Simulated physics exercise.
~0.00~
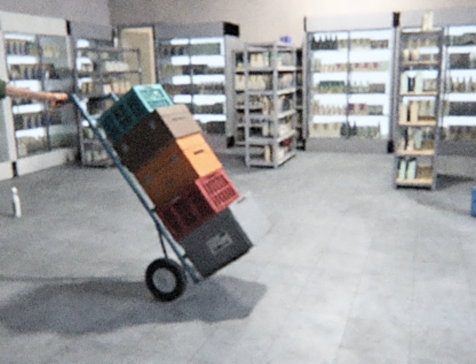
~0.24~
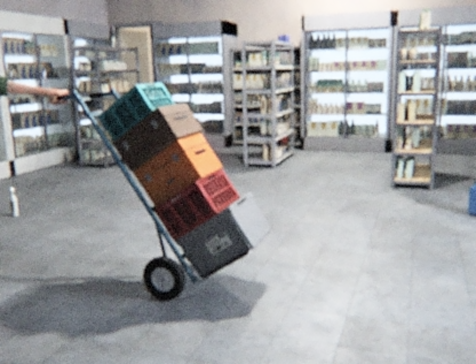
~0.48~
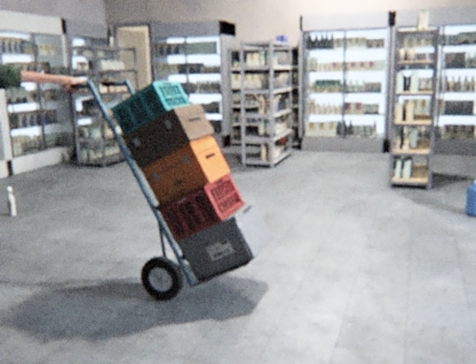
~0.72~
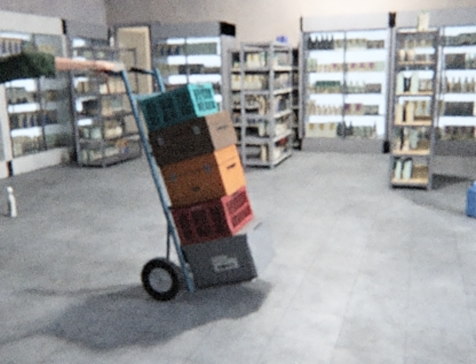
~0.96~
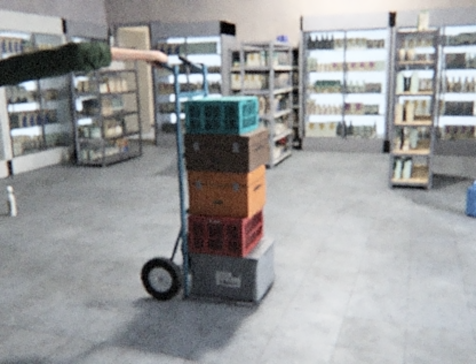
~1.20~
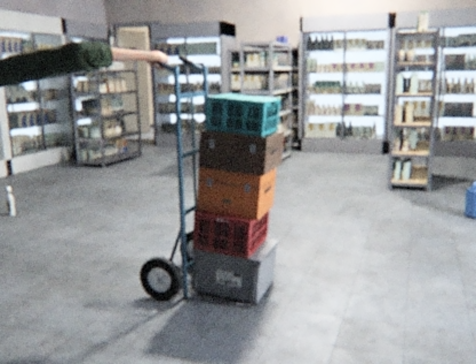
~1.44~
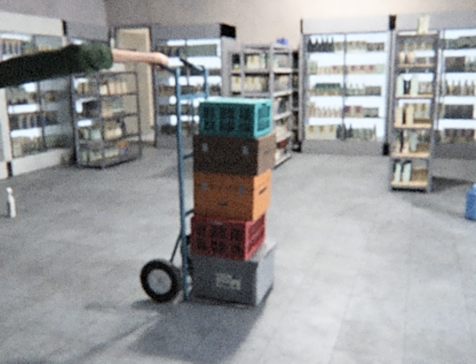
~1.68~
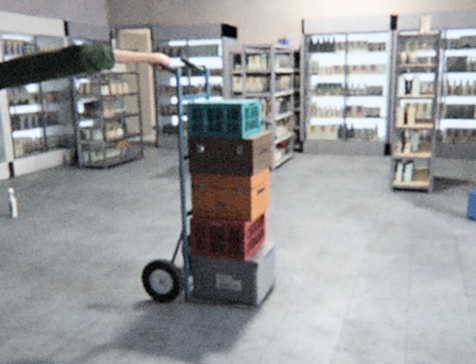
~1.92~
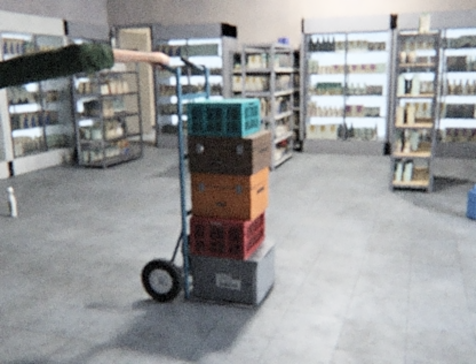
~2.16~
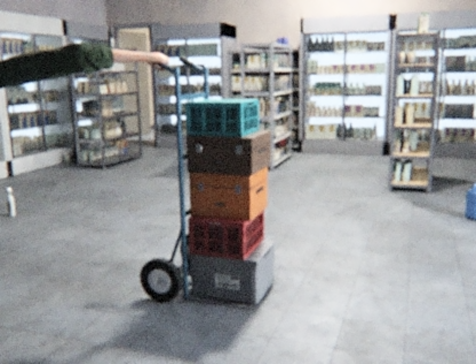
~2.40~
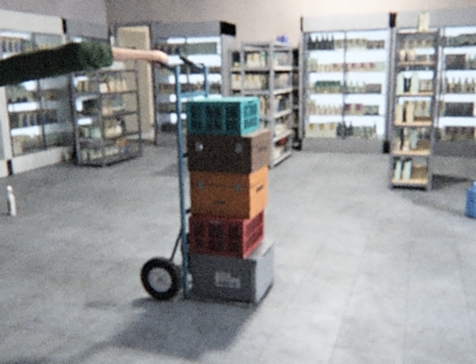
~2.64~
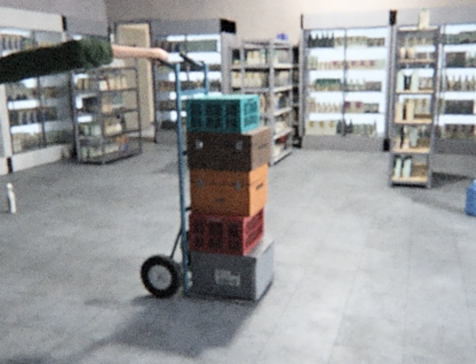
Hand truck stacked with five colourful crates and boxes swinging upright under a sleeved arm, the load rocking slightly, then standing still.
